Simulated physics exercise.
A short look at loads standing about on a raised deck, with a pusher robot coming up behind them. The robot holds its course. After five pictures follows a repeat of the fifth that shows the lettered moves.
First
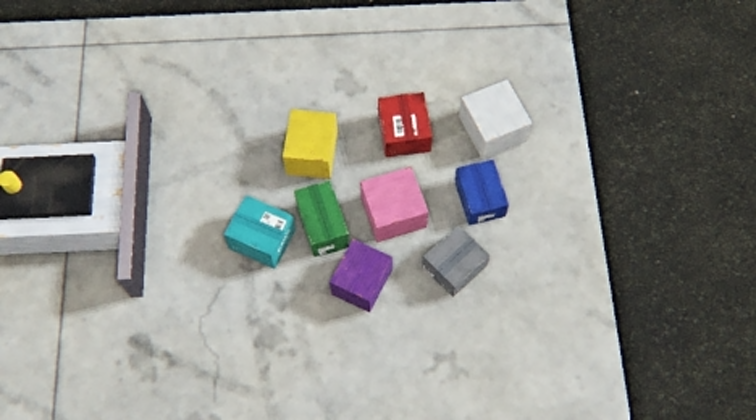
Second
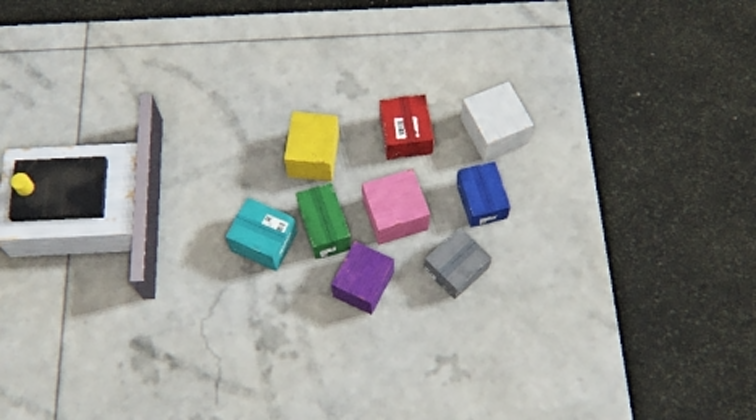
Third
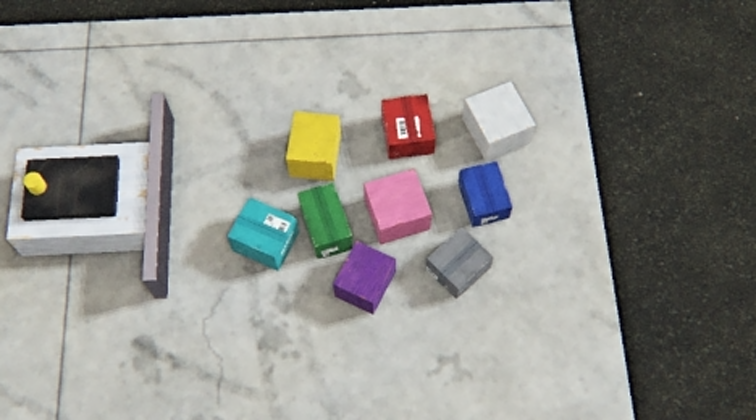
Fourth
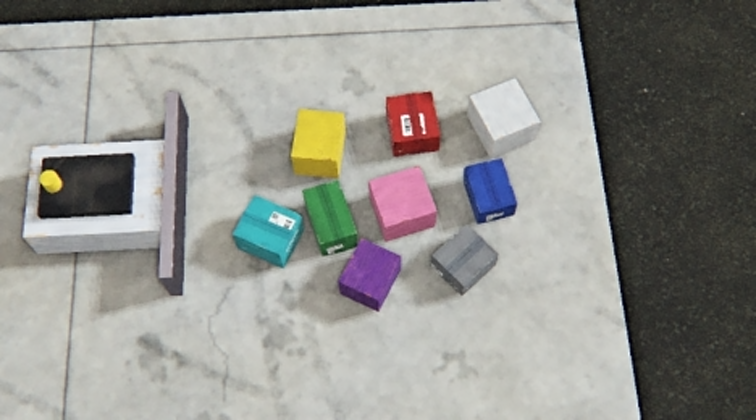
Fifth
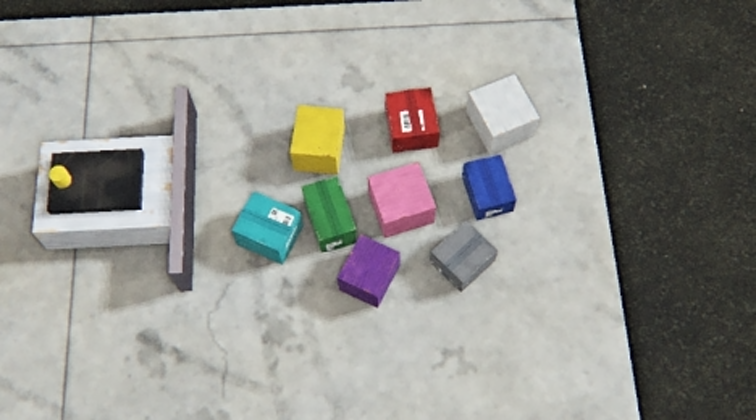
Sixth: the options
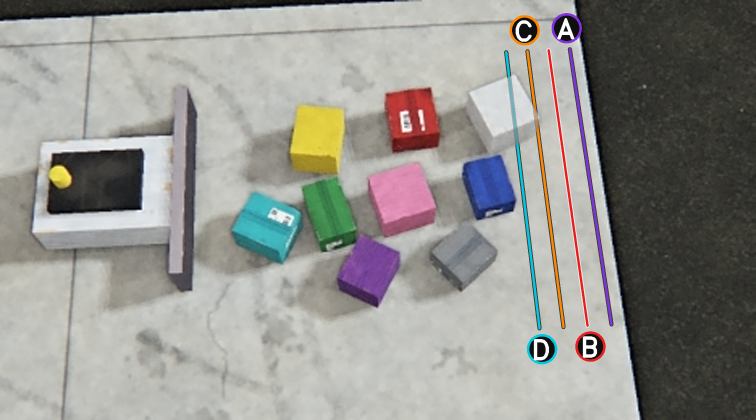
The clip opens on a loose cluster of coloured boxes on a pale surface, with a white robot partly in view at the left, its upright plate facing them. The robot moves slowly and steadily right, showing more of its body and narrowing the gap, while the boxes stay in place, untouched.
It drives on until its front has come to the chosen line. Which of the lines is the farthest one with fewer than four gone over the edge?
Up to line D.
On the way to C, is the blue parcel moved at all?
Yes.
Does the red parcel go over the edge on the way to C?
Yes.
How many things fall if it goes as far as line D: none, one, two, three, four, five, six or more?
By then, three.
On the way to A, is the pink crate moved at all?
Yes.
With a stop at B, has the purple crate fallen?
By then, no.
On the copy, A at (589, 178); B at (567, 179); C at (544, 181); D at (522, 182).
On D. First, robot (228, 174); yellow crate (333, 138); pink crate (430, 199).
Then, robot (352, 167); blue parcel (595, 181); white crate (544, 114).
Finally, robot (447, 162); pink crate over the edge; white crate over the edge; three fallen.
By contrast, A drops nine; B drops six; C drops six.
